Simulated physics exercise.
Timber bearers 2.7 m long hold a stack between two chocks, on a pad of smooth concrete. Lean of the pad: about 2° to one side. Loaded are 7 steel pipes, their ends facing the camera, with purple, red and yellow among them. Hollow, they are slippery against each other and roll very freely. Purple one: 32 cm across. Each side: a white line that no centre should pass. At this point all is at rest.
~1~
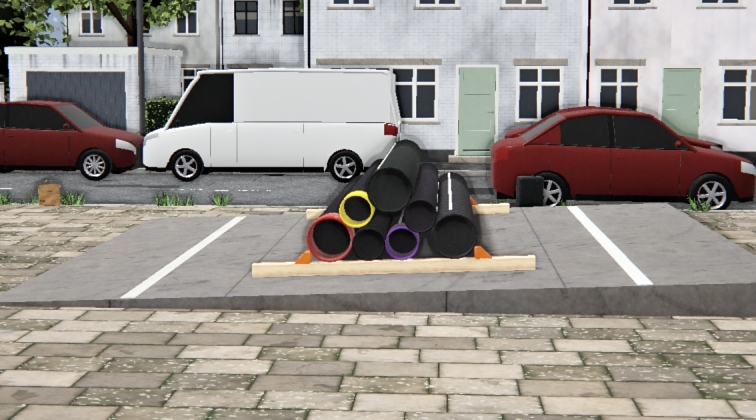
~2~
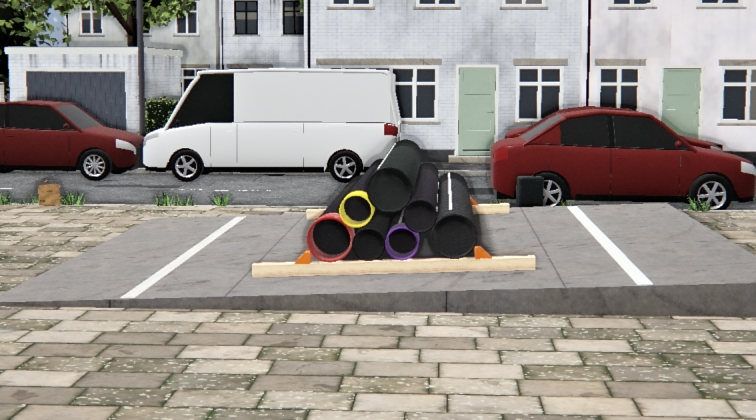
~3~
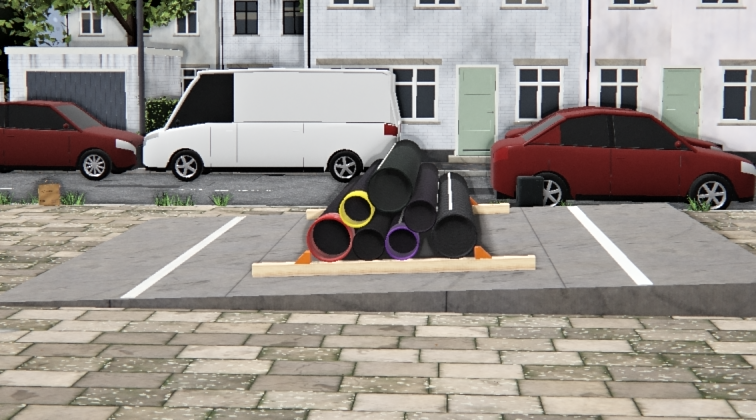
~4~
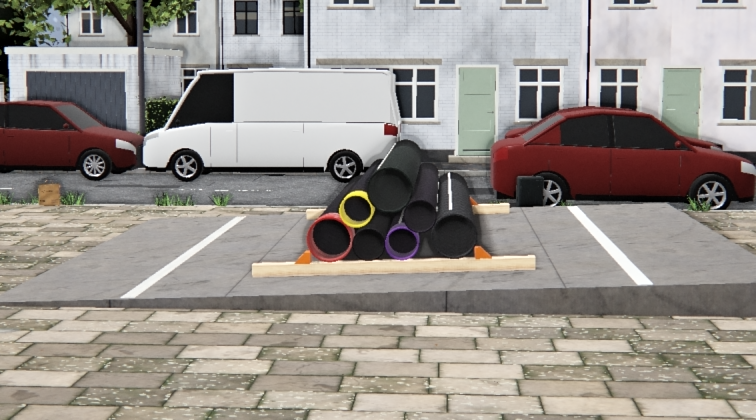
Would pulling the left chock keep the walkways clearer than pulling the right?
No; the right chock keeps them clearer.
Chock on the left freed, after 3.8 s, purple is on the bearers, 30 cm from the bearers' left end, rolling left; red is past the left line; yellow is off the bearers, 50 cm short of the left line, rolling left; 1 over a line so far.
Chock on the left freed, at the end, purple is past the left line; red is past the left line; yellow is past the left line; 7 over a line so far.
Chock on the right freed, after 3.3 s, purple is on the bearers, 125 cm from the bearers' right end; red is on the bearers, 75 cm from the bearers' left end; yellow is up on others, 105 cm from the bearers' left end; 1 over a line so far.
Chock on the right freed, at the end, purple is on the bearers, 125 cm from the bearers' right end; red is on the bearers, 75 cm from the bearers' left end; yellow is up on others, 105 cm from the bearers' left end; 1 over a line so far.
